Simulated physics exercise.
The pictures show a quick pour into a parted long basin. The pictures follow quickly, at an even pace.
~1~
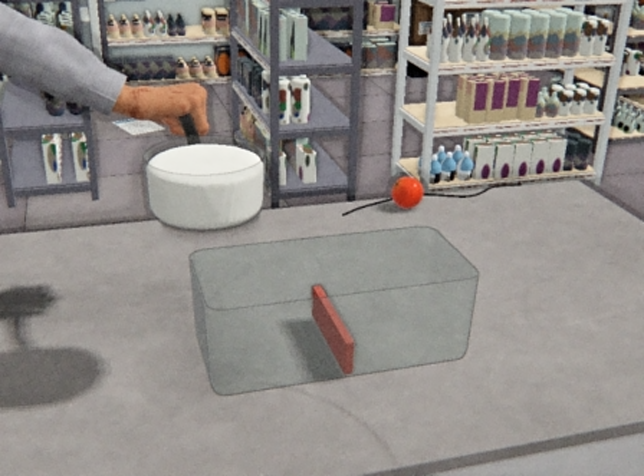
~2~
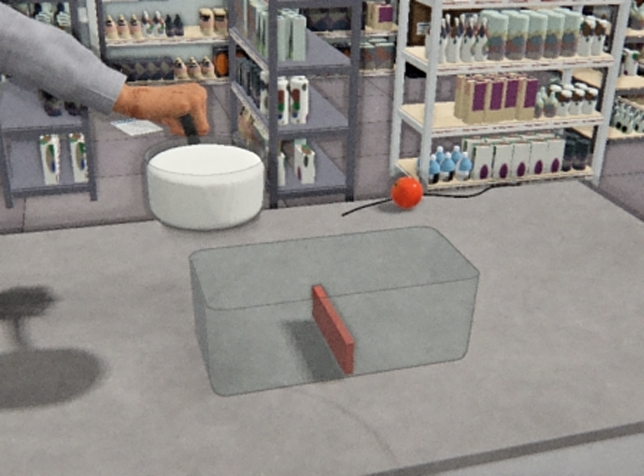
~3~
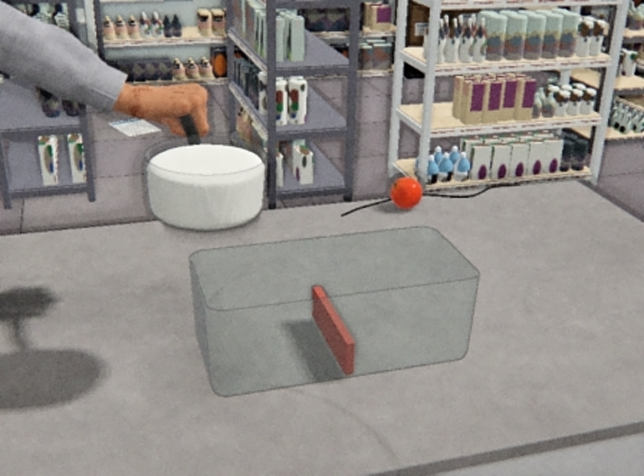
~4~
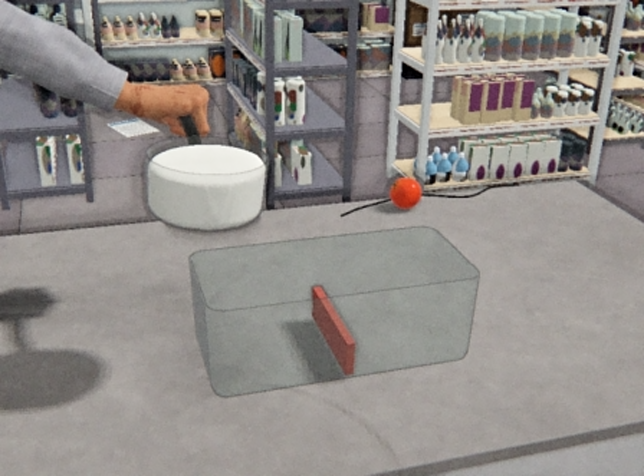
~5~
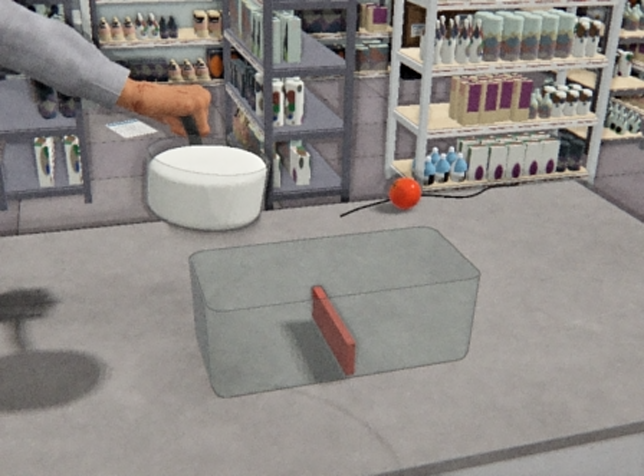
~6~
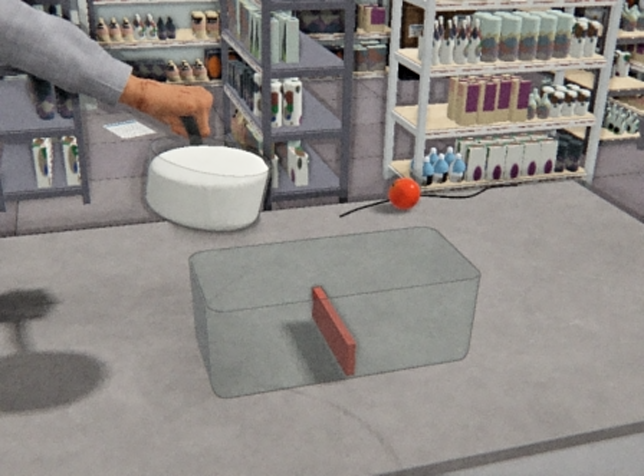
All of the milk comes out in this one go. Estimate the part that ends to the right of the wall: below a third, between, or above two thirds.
It comes to under a third.
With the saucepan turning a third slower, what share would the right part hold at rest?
About 25 per cent.
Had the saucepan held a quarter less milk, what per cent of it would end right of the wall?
Roughly 5 in a hundred.
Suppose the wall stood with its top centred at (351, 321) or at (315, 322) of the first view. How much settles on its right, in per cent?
First some 10, then 55 per cent.
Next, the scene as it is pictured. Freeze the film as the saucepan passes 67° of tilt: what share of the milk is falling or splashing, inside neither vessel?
Roughly 35 in a hundred.
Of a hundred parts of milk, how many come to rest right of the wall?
Close to 15 per cent.
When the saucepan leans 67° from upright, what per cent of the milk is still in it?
Close to 55 per cent.
A moment on, the saucepan is tipped part way and 56 per cent is still to pour, 11 is left of the wall and 0 right of it.
Next, the saucepan is tipped on its side and 12 per cent is still to pour, 61 is left of the wall and 17 right of it.
Then the saucepan is tipped on its side and 2 per cent is still to pour, 78 is left of the wall and 17 right of it.
Later the saucepan is tipped on its side and 1 per cent is still to pour, 81 is left of the wall and 17 right of it.
At rest 82 per cent lies left of the wall, 18 right of it and 1 outside.
